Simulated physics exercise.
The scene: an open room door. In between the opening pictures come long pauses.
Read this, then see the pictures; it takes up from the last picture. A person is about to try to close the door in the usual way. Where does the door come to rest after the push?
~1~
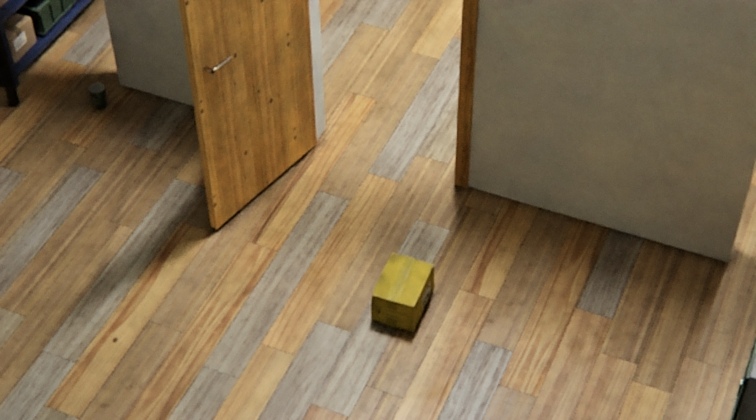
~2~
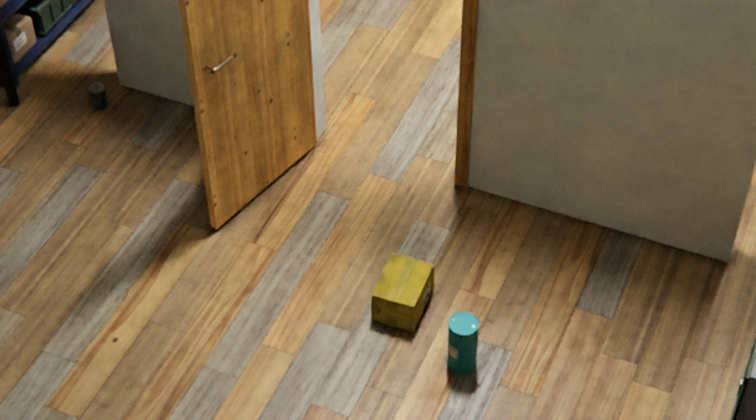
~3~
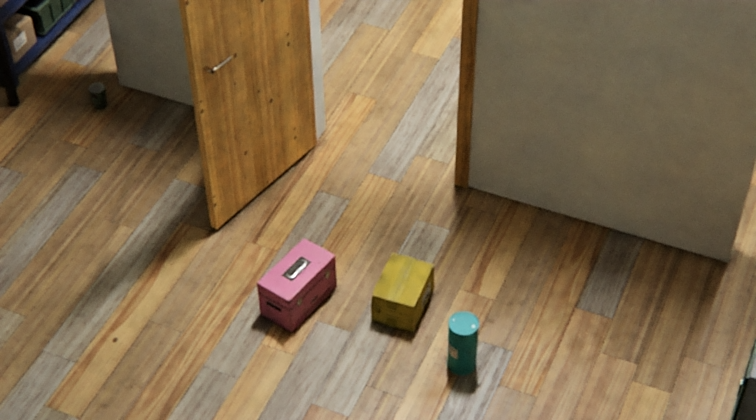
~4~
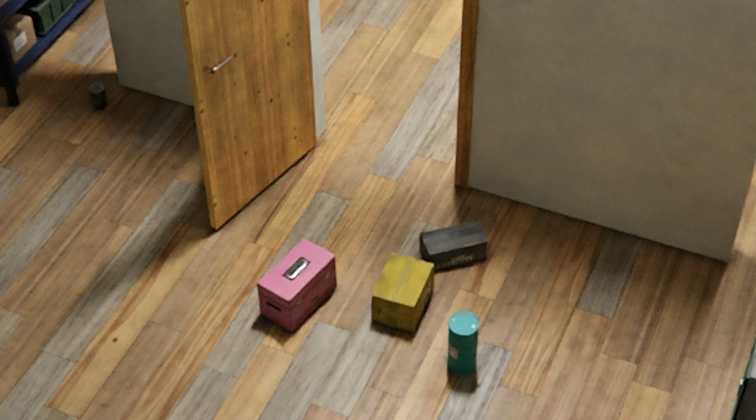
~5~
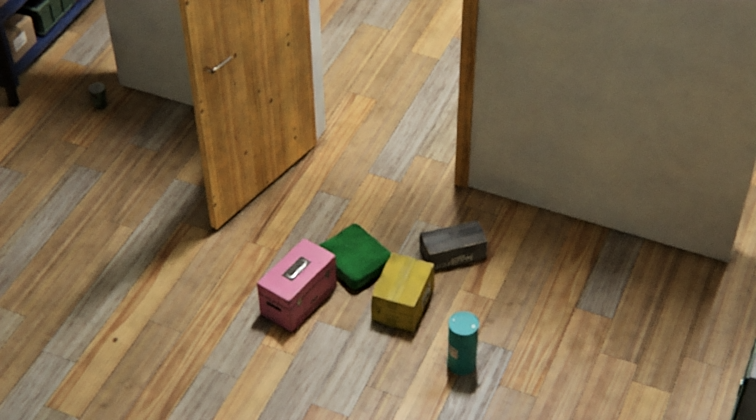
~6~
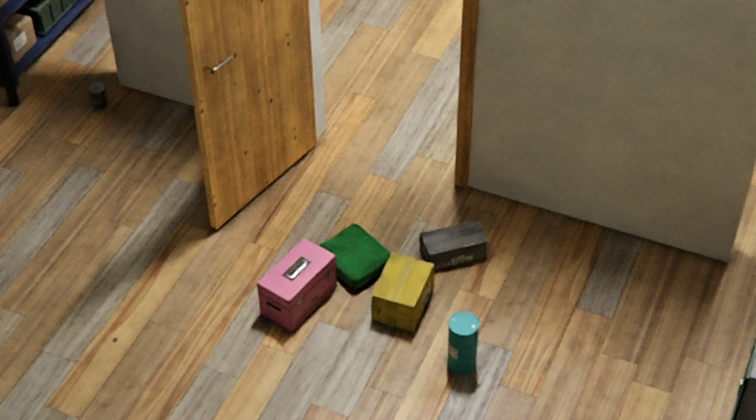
My guess: Door fully home.
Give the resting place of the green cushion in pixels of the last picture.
It ends up near (388, 260).
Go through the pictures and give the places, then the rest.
In the first frame, door wide open and still.
In the second frame, door wide open and still; yellow parcel (403, 292).
In the third frame, door wide open and still; turquoise canister (463, 344).
In the fourth frame, door wide open and still; pink toolbox (298, 285); yellow parcel (403, 292).
In the fifth frame, door wide open and still; turquoise canister (463, 344); grey parcel (454, 246).
In the sixth frame, door wide open and still; green cushion (355, 256); pink toolbox (298, 285).
Then, 1.20 s on from there, door at 73°.
Then, 1.70 s on from there, door at 52°; green cushion shifted a little near (372, 261); yellow parcel shifted a little.
Then, 2.30 s on from there, door at 28°; green cushion shifted a little near (388, 260); yellow parcel shifted a little.
In the end, door at 0°; moved from the start, green cushion; the other 4 unmoved. At the end, from the last picture's camera, green cushion near (388, 260).
